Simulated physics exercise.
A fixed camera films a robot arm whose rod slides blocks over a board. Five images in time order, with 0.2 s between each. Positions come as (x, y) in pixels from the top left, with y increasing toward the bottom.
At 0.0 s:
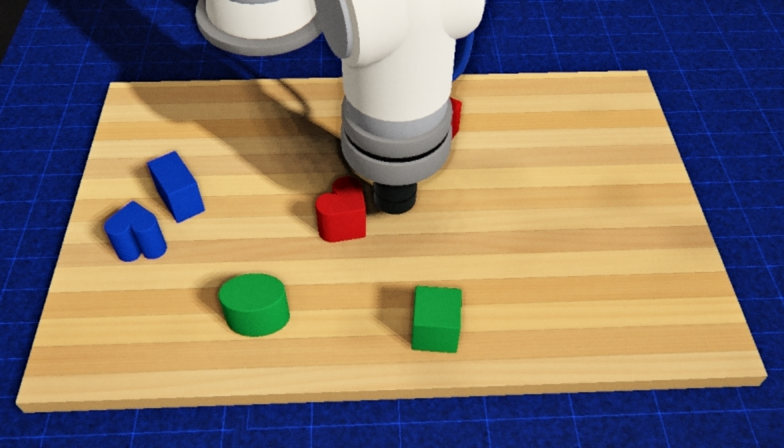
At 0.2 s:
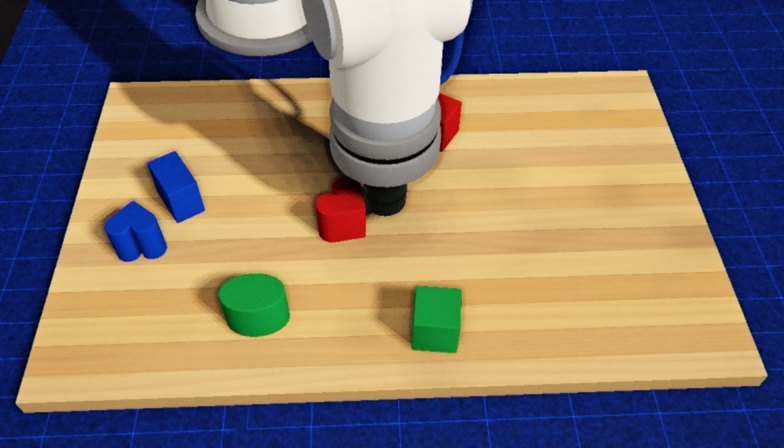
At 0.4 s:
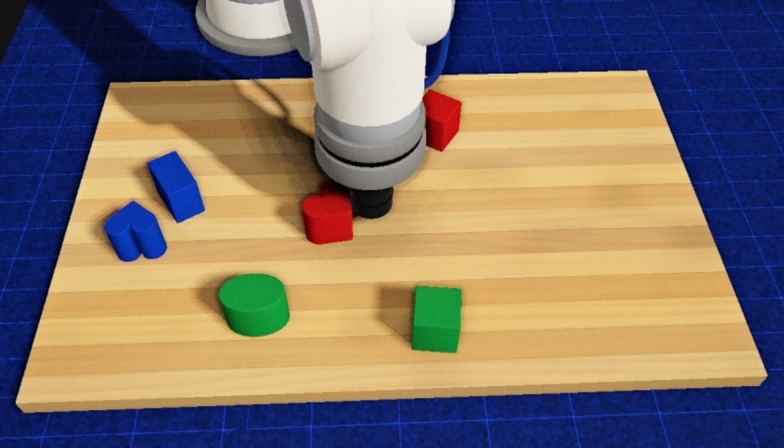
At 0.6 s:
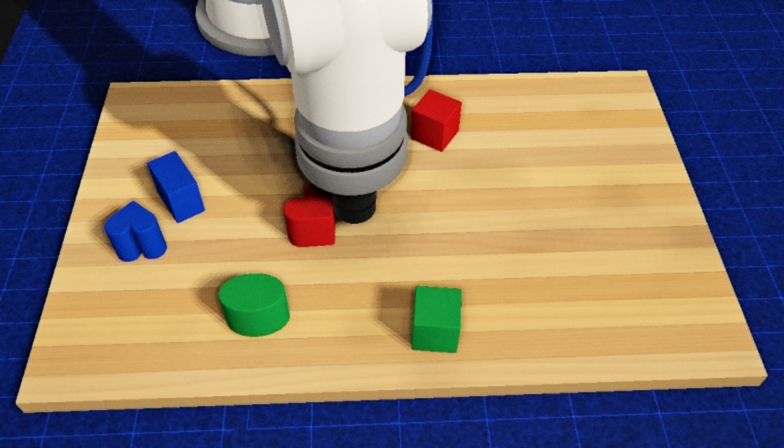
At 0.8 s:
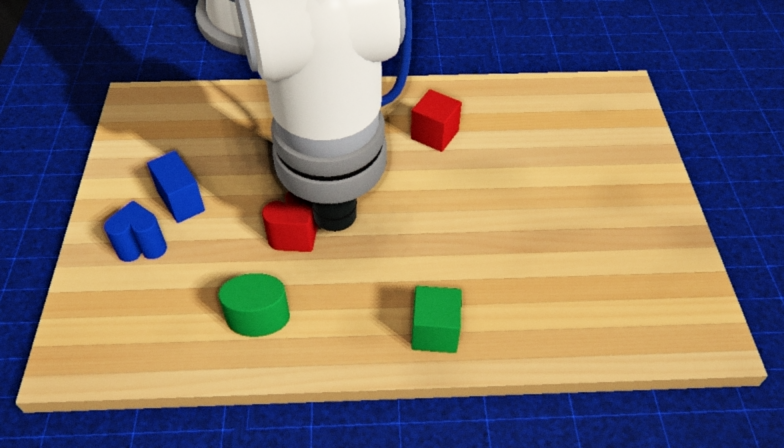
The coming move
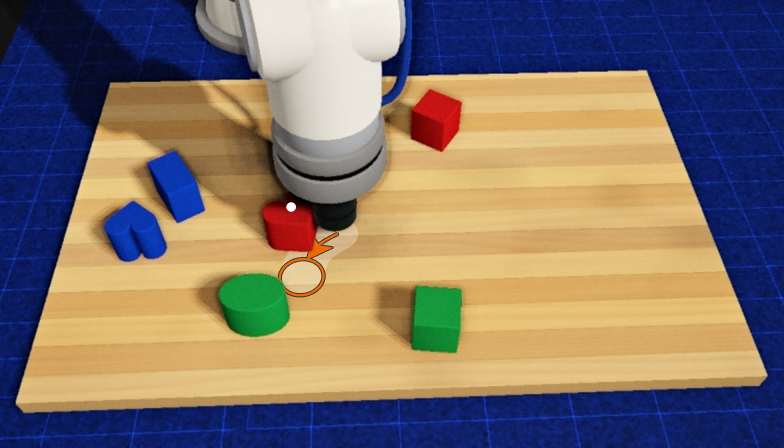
On a striped wooden board over a blue gridded surface, a robot arm lowers its black rod beside a red heart-shaped block, among blue and green blocks. The rod moves left and pushes the heart-shaped block steadily left and slightly toward the viewer, while a red cube behind the arm comes into full view.
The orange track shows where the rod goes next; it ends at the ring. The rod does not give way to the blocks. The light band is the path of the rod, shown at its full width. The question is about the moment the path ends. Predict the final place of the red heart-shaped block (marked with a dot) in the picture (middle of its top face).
The middle of the upper face of the red heart-shaped block will lie at about (267, 214) in the picture.
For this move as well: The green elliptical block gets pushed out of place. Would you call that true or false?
False
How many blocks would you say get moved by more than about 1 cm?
The answer will be one.
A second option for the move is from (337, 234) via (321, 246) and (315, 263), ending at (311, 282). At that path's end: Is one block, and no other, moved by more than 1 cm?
That would be a yes.
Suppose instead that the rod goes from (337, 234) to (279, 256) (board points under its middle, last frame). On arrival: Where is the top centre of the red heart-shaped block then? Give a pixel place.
Its top face will be centred at roughly (232, 218).
The drawn path runs from (337, 234) by way of (320, 244) and (307, 259) to (302, 277); the dot is on the red heart-shaped block.
The first path, step by step. Halfway along, rod (310, 234); red heart-shaped block (268, 214), turned 15° clockwise.
At the end, rod (299, 260); green elliptical block not moved; red heart-shaped block (267, 214), turned 20° clockwise.
